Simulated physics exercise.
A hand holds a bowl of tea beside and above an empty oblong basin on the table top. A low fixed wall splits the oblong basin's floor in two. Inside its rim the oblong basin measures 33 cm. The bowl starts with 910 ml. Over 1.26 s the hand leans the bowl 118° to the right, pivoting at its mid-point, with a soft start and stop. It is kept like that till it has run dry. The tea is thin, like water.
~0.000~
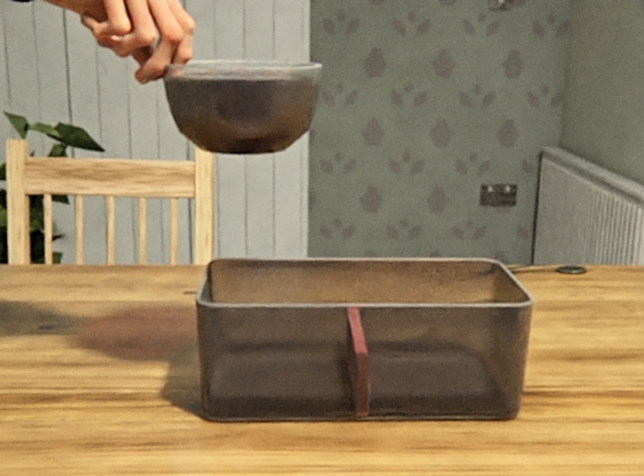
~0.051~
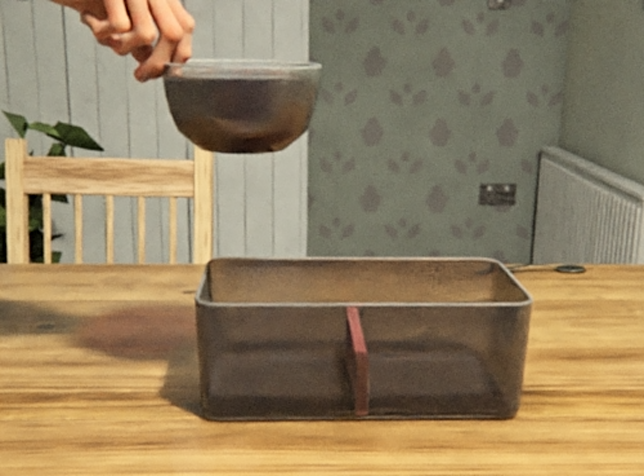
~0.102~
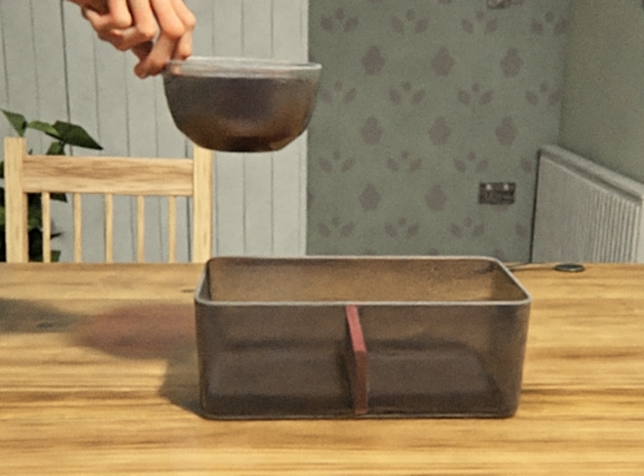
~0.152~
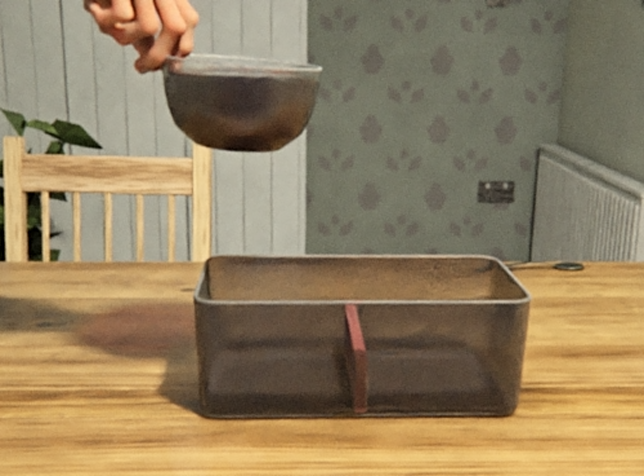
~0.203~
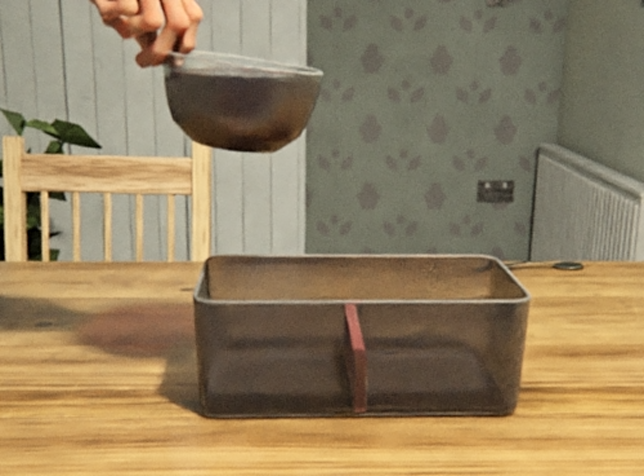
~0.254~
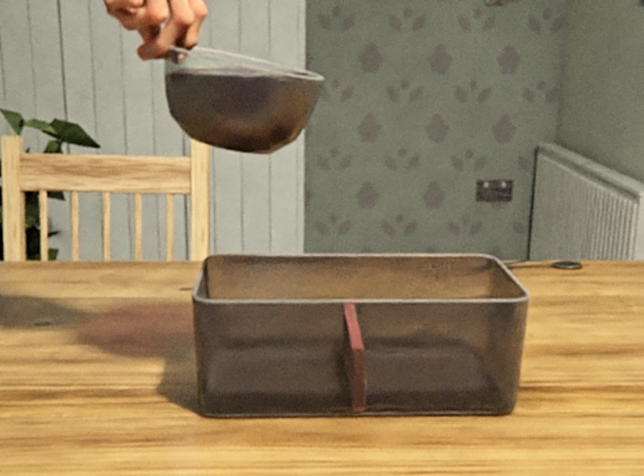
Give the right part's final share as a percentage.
About 78 per cent.
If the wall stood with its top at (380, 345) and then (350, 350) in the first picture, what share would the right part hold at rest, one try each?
First 65, then 75 per cent.
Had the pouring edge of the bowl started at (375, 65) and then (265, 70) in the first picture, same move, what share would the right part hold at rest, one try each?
In turn about 95 and 30 per cent.
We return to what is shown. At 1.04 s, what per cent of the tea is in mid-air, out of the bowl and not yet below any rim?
Near 9 in a hundred.
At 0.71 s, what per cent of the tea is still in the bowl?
About 44 per cent.
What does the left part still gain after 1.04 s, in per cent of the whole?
Near 8 in a hundred.
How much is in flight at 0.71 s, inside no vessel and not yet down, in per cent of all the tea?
Near 38 in a hundred.
Then, 0.71 s in, the tilt is 70° and 45 per cent is still to pour, 1 is left of the wall and 16 right of it.
Then, 1.04 s in, the tilt is 109° and 2 per cent is still to pour, 12 is left of the wall and 77 right of it.
Then, 1.38 s in, the tilt is 118° and 0 per cent is still to pour, 21 is left of the wall and 78 right of it.
Then, 1.76 s in, the tilt is 118° and 0 per cent is still to pour, 21 is left of the wall and 78 right of it.
Finally, 21 per cent lies left of the wall, 78 right of it and 2 outside.
